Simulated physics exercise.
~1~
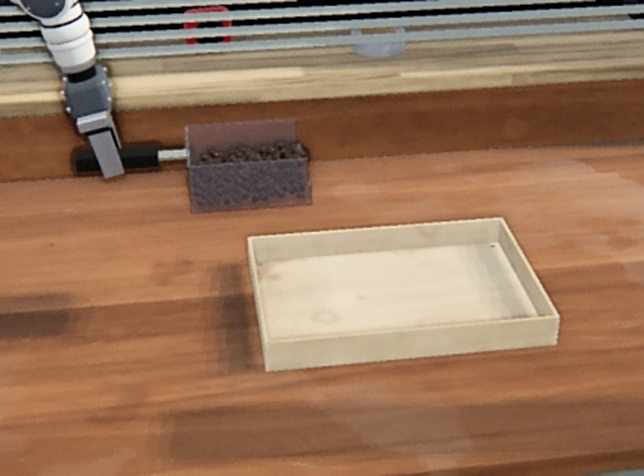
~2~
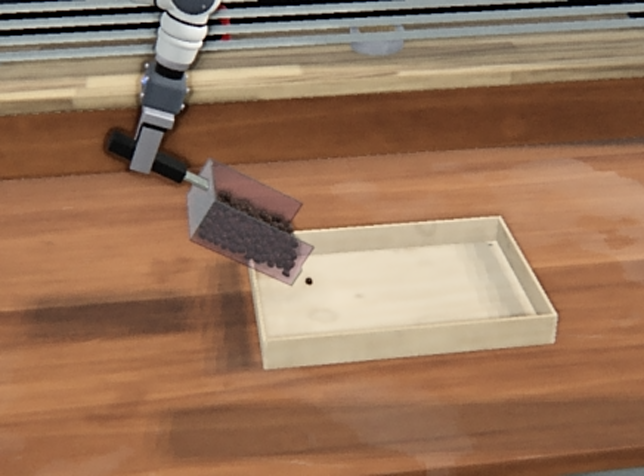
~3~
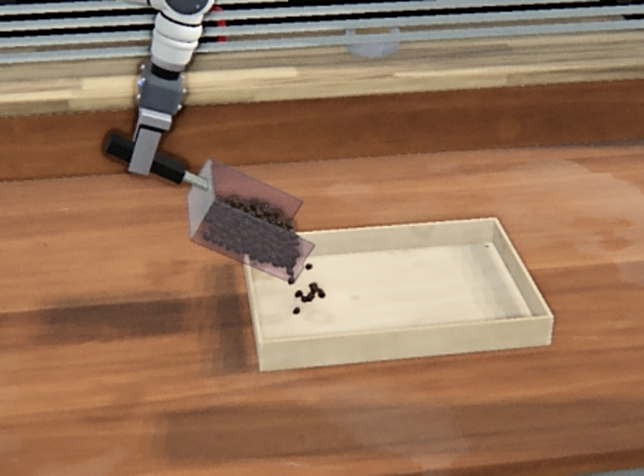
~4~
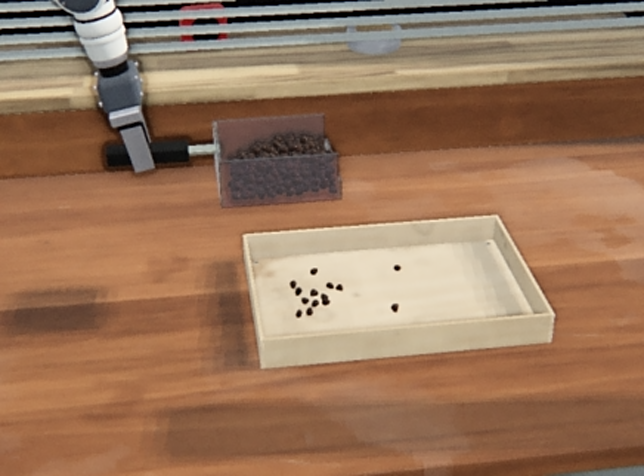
In this clip, a robotic arm moves a transparent box of dark beans toward a shallow wooden tray and tilts it, spilling a few beans inside. The arm then levels the box and draws it back, leaving a small scatter in the tray and most beans still in the box.
